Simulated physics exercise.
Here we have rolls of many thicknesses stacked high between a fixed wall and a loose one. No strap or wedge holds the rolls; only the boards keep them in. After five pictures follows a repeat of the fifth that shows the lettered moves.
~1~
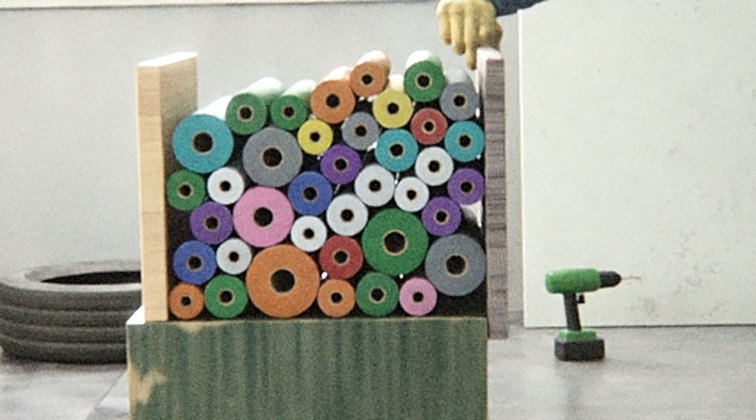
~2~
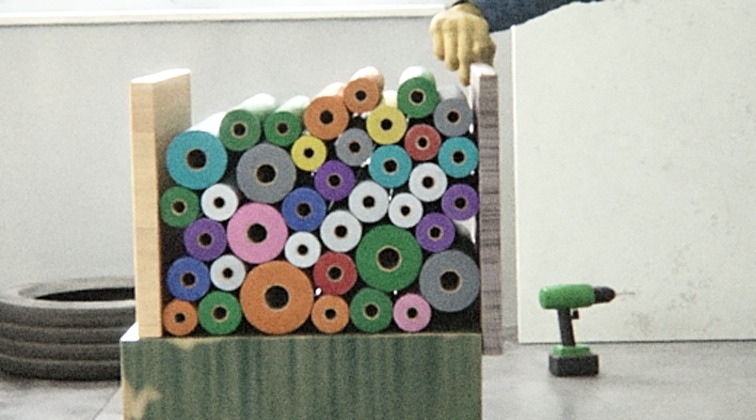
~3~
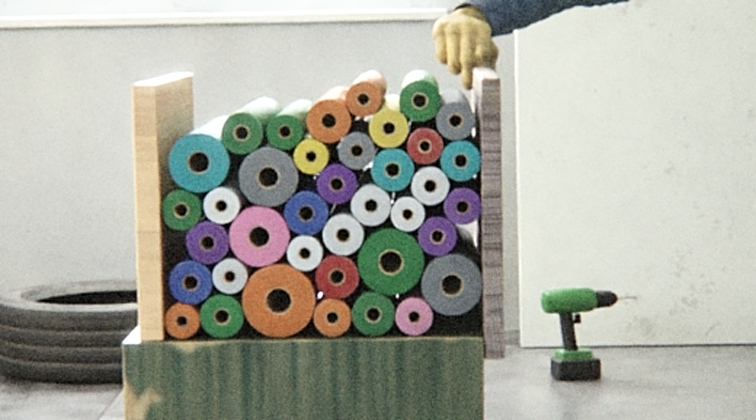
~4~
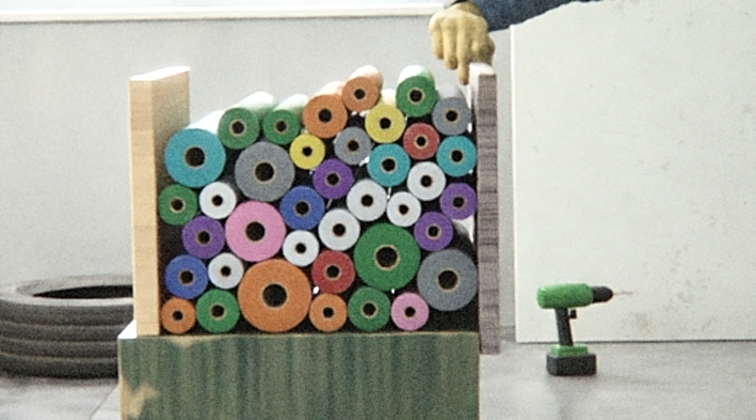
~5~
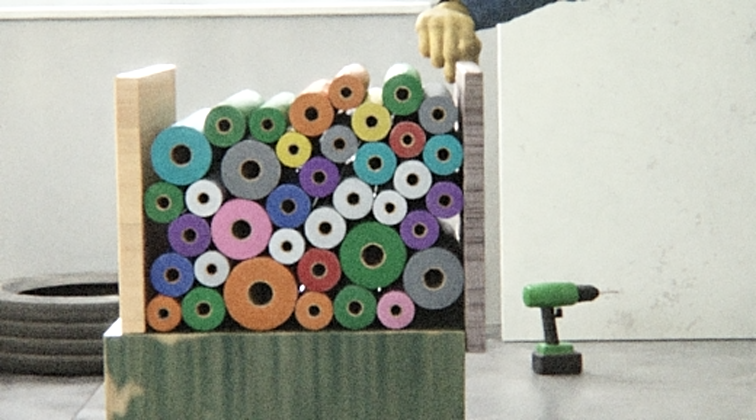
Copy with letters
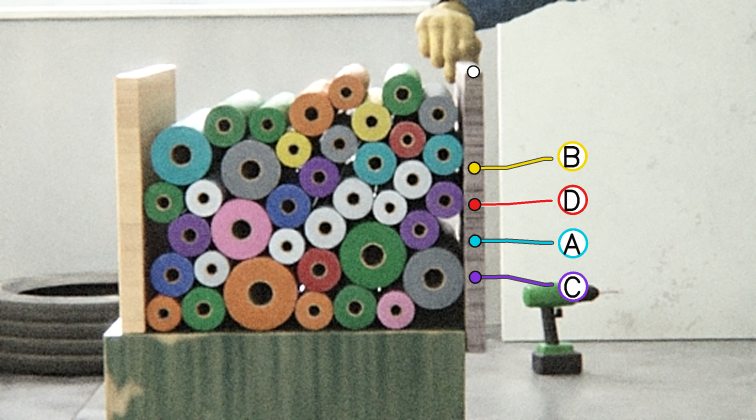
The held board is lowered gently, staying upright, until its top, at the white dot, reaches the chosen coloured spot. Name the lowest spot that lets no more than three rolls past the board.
At most to B.
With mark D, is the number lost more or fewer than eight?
Fewer than eight.
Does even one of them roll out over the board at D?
Yes, at D.
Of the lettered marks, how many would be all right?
One of them.
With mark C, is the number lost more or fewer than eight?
It loses more than eight.
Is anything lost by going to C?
Yes.
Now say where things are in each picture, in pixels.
The first picture shows a green roll (289, 112); side board (491, 180).
The second picture shows a pink roll (412, 313).
The third picture shows a blue roll (191, 282); a white roll (407, 214).
The fourth picture shows a turquoise roll (457, 156); a white roll (218, 201).
The fifth picture shows a yellow roll (372, 122); a green roll (267, 125); side board (469, 194).
On the copy, A at (475, 241); B at (474, 168); C at (475, 278); D at (475, 204); the white dot at (473, 72).
On B. First, top of the board (463, 122).
Then, top of the board (464, 168).
Finally, top of the board (464, 168), none out over the board.
By contrast, A more than three out over the board; C more than three out over the board; D more than three out over the board.
